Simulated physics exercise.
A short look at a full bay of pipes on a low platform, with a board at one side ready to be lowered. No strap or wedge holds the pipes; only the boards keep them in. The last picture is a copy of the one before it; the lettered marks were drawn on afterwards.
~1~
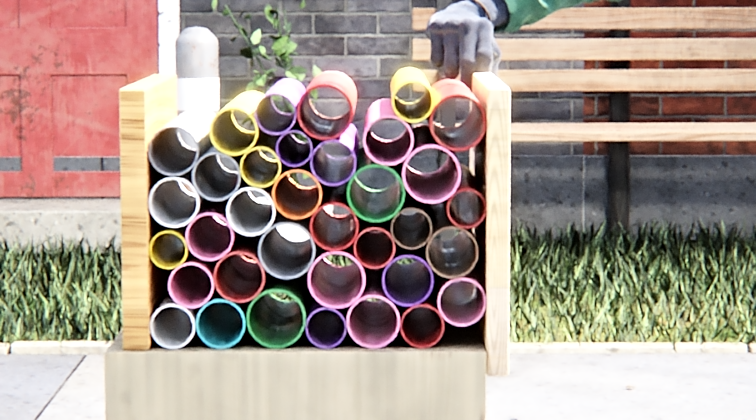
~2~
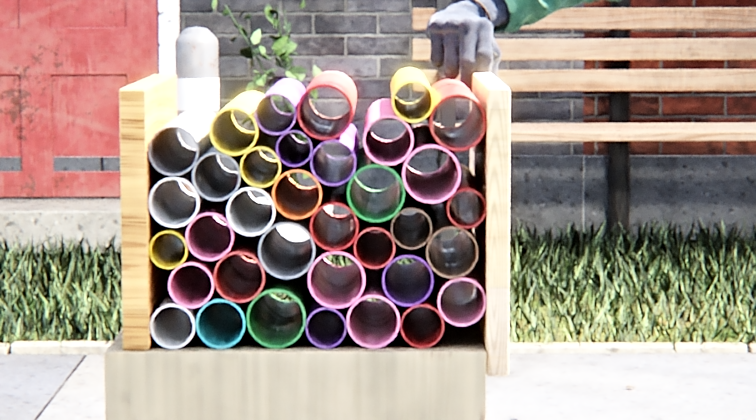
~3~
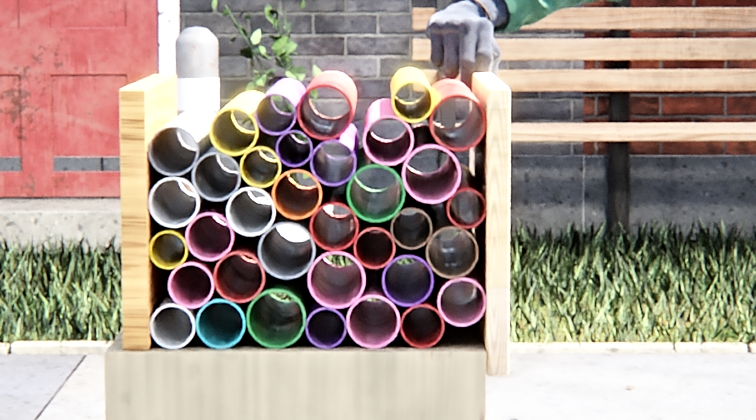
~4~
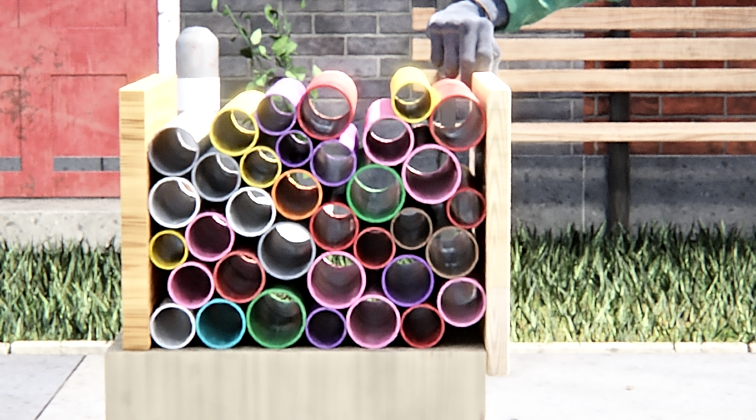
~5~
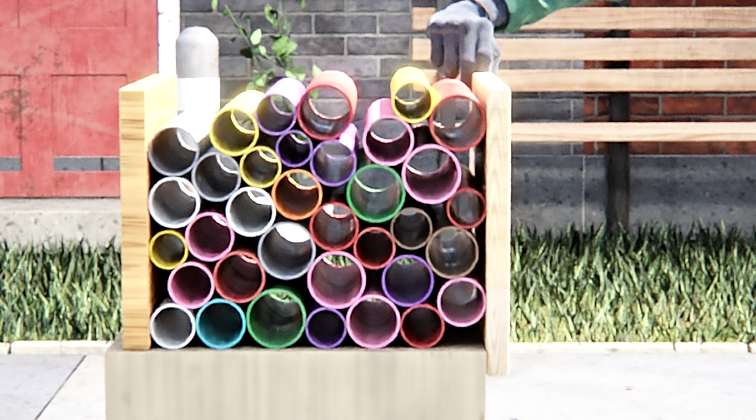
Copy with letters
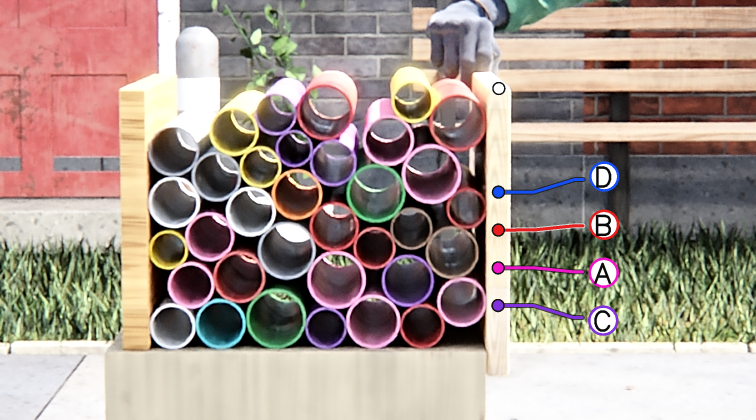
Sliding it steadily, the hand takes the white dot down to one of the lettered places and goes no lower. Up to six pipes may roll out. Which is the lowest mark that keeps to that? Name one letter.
The lowest mark that will do is A.
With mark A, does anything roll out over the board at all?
Yes.
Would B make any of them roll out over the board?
Yes, at B.
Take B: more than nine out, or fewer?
Fewer than nine.
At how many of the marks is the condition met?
The number is three.
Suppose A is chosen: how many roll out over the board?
The count is six.
On the marked copy, A at (498, 268); B at (498, 230); C at (498, 306); D at (499, 192); the white dot at (499, 88).
Following A. Soon after the start, top of the board (487, 172).
Later, top of the board (486, 266).
In the end, top of the board (486, 267), six out over the board.
As for the rest, B two out over the board; C more than six out over the board; D two out over the board.
